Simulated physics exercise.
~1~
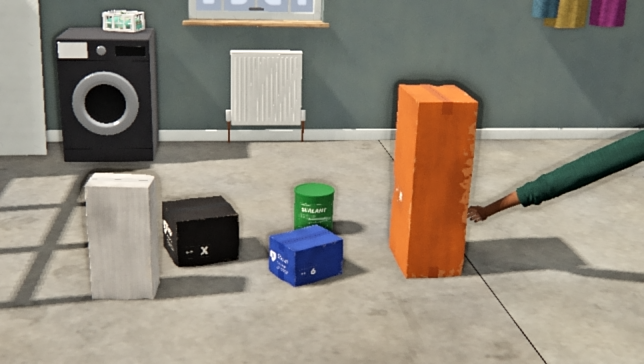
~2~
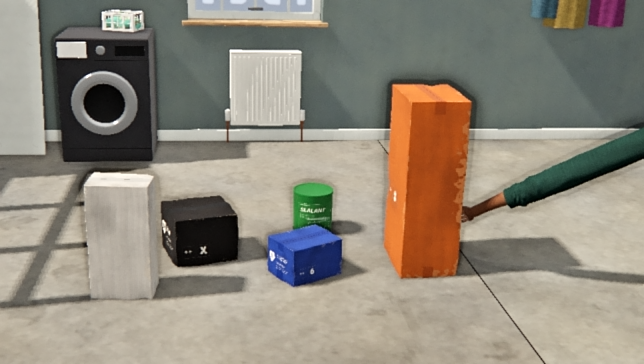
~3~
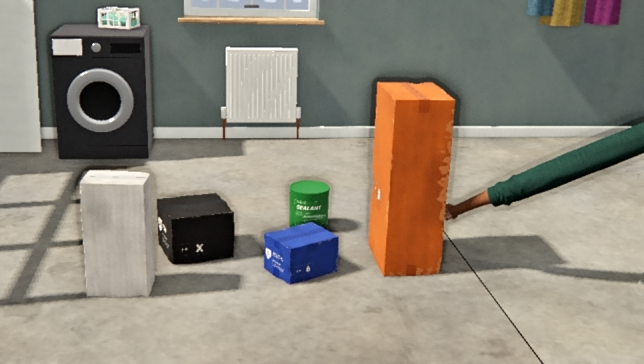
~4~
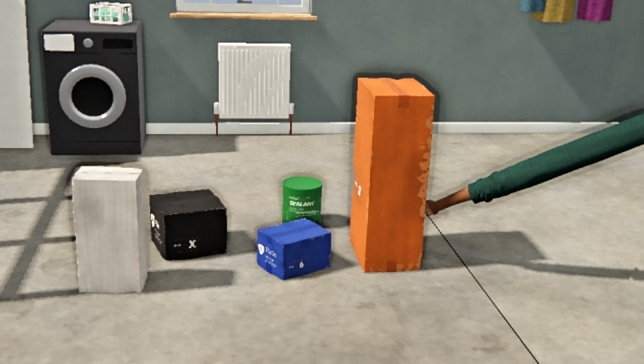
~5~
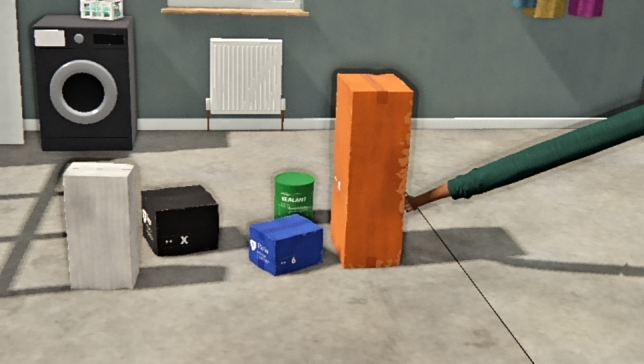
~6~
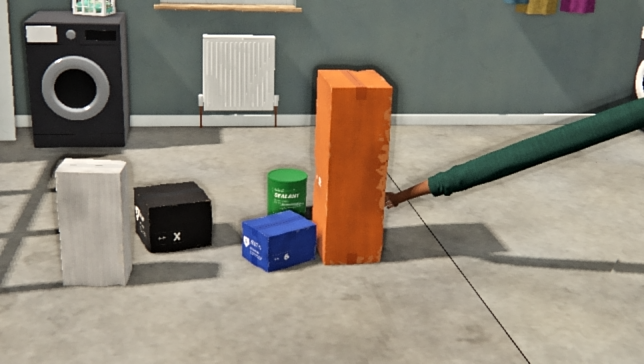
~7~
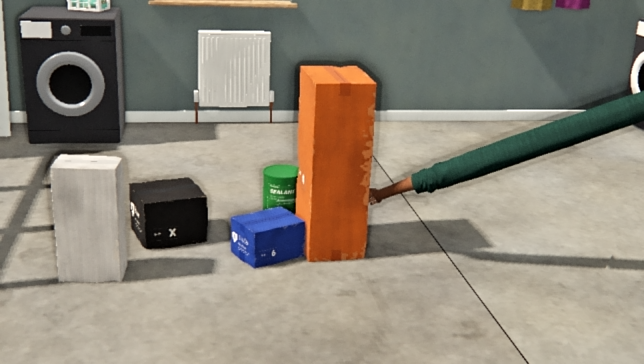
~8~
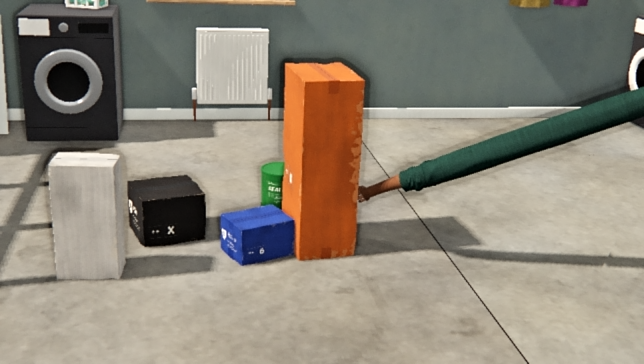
In a room with a washing machine and radiator, a fingertip pushes a tall orange box left across the floor until it meets a blue box and nudges it left too. The orange box stays upright, while the green pail, black box and white box remain in place.
